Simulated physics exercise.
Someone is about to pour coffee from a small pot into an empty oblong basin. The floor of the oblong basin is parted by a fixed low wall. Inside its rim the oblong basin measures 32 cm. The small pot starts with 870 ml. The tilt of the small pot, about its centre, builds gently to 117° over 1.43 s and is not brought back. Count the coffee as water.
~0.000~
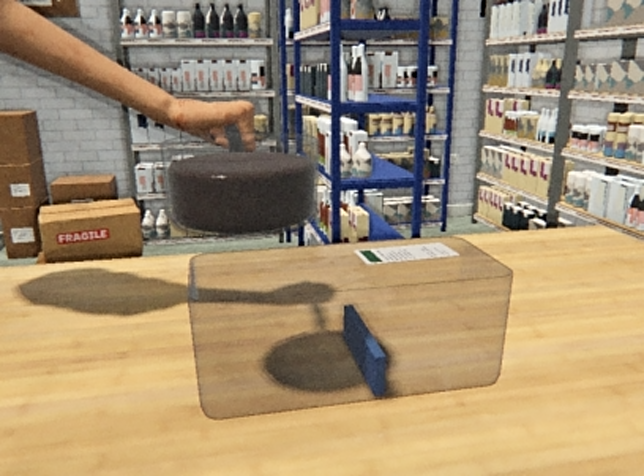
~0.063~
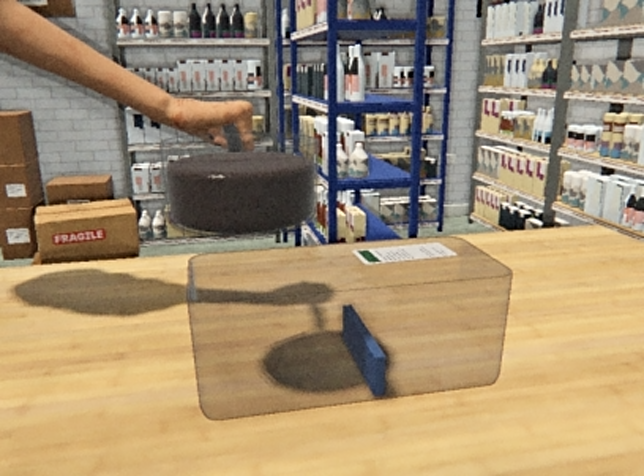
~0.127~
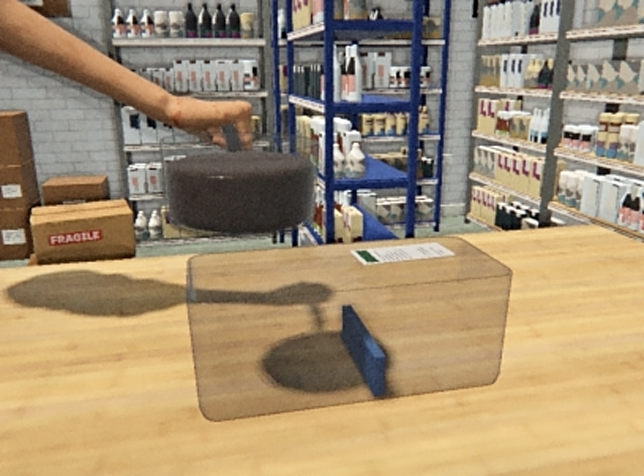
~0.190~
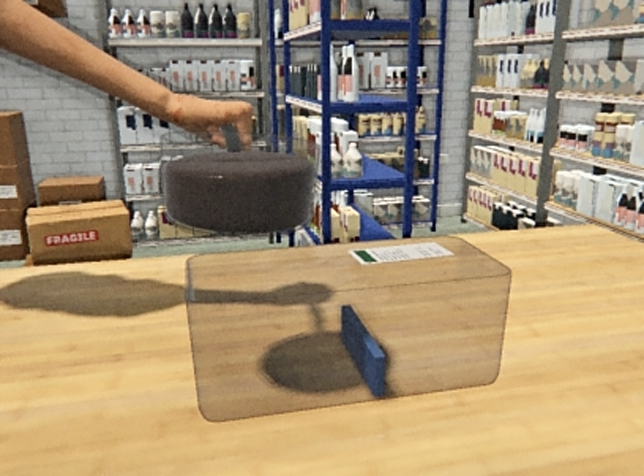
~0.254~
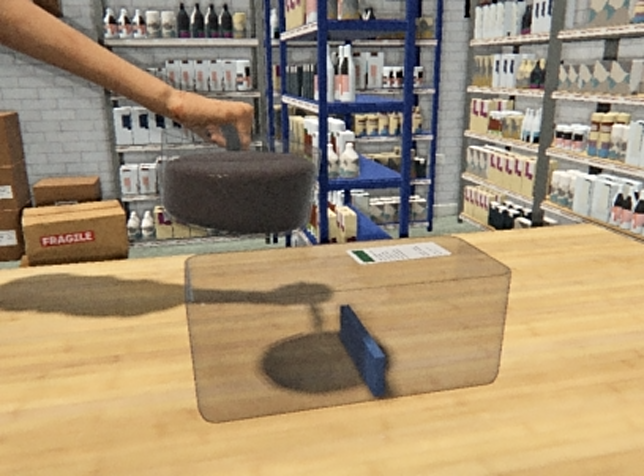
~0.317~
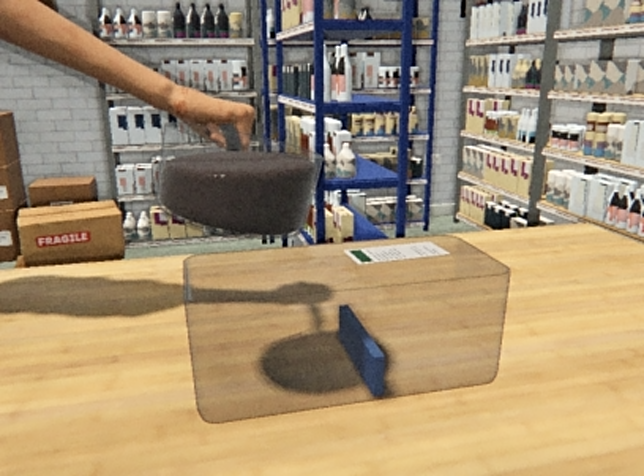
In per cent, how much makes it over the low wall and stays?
Roughly 56 per cent is past the wall.
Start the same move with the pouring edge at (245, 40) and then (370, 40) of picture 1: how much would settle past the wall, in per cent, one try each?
First 10, then 85 per cent.
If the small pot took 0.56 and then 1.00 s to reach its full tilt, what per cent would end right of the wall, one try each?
In turn about 30 and 45 per cent.
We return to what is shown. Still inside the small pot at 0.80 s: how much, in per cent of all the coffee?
About 52 per cent.
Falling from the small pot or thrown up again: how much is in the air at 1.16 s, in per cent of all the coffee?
About 3 per cent.
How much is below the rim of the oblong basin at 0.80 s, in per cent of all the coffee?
About 24 per cent.
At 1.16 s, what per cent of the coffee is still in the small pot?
About 6 per cent.
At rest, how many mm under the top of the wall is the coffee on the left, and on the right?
Left about 30 mm, right about 18 mm.
Then, 0.80 s in, the tilt is 69° and 51 per cent is still to pour, 4 is left of the wall and 20 right of it.
Then, 1.16 s in, the tilt is 107° and 6 per cent is still to pour, 36 is left of the wall and 55 right of it.
Then, 1.53 s in, the tilt is 117° and 0 per cent is still to pour, 44 is left of the wall and 56 right of it.
Then, 1.93 s in, the tilt is 117° and 0 per cent is still to pour, 44 is left of the wall and 56 right of it.
Finally, 44 per cent lies left of the wall, 56 right of it and 0 outside.
